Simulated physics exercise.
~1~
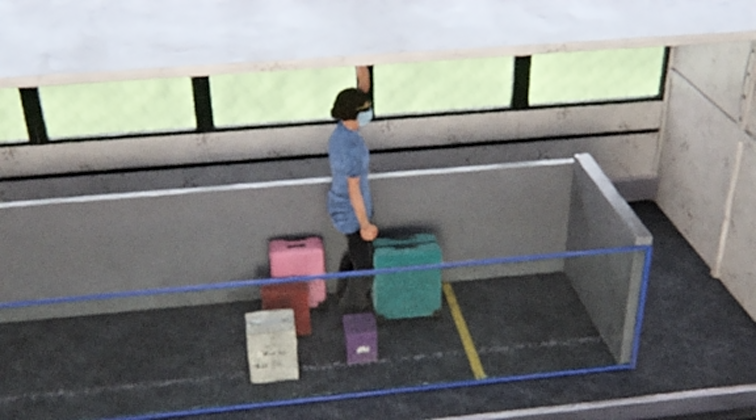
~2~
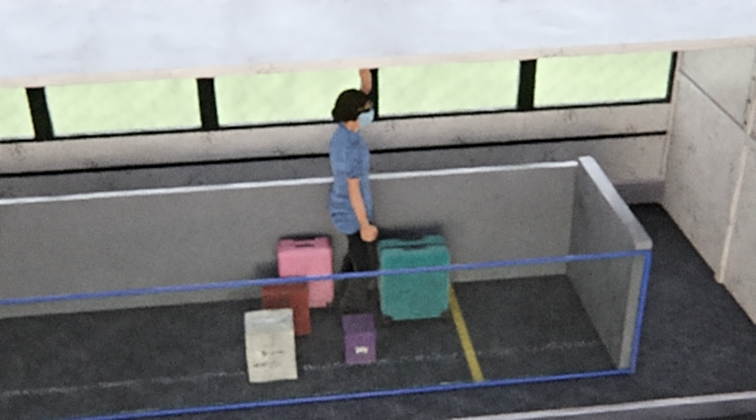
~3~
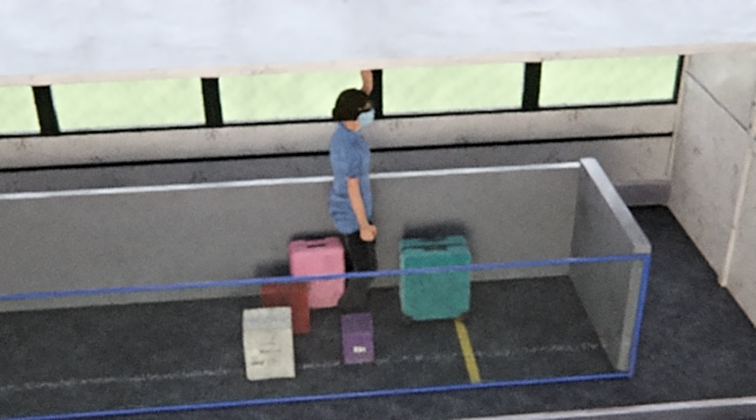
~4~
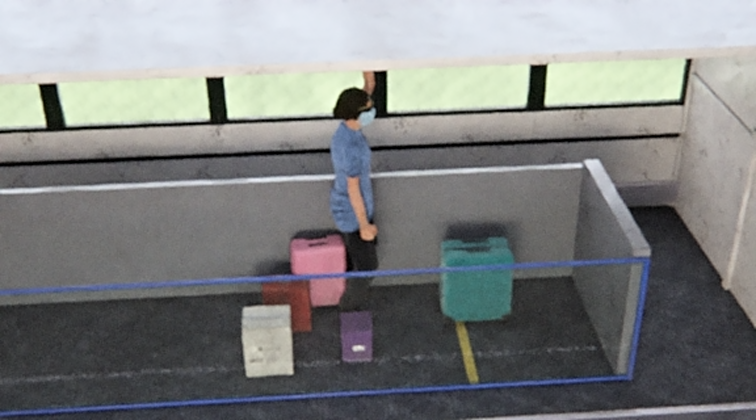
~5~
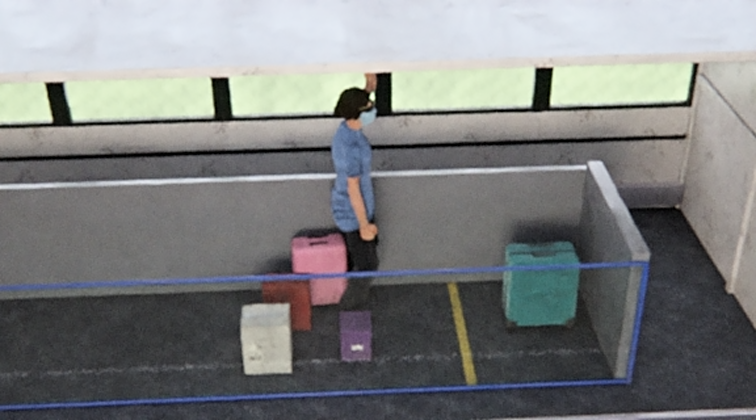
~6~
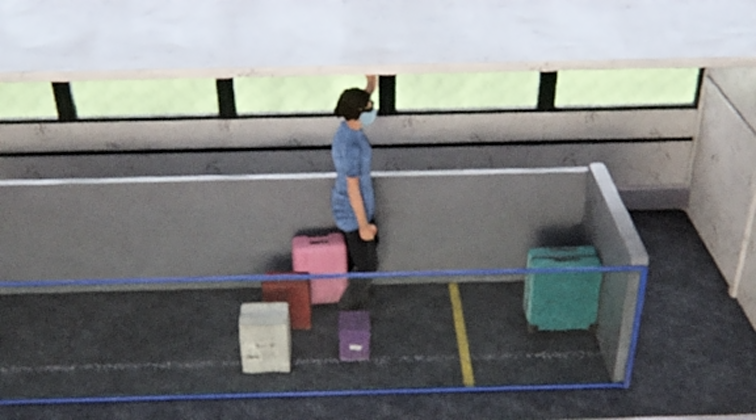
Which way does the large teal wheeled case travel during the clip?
The large teal wheeled case moves to the right, going over the yellow line toward the end wall of the bay.
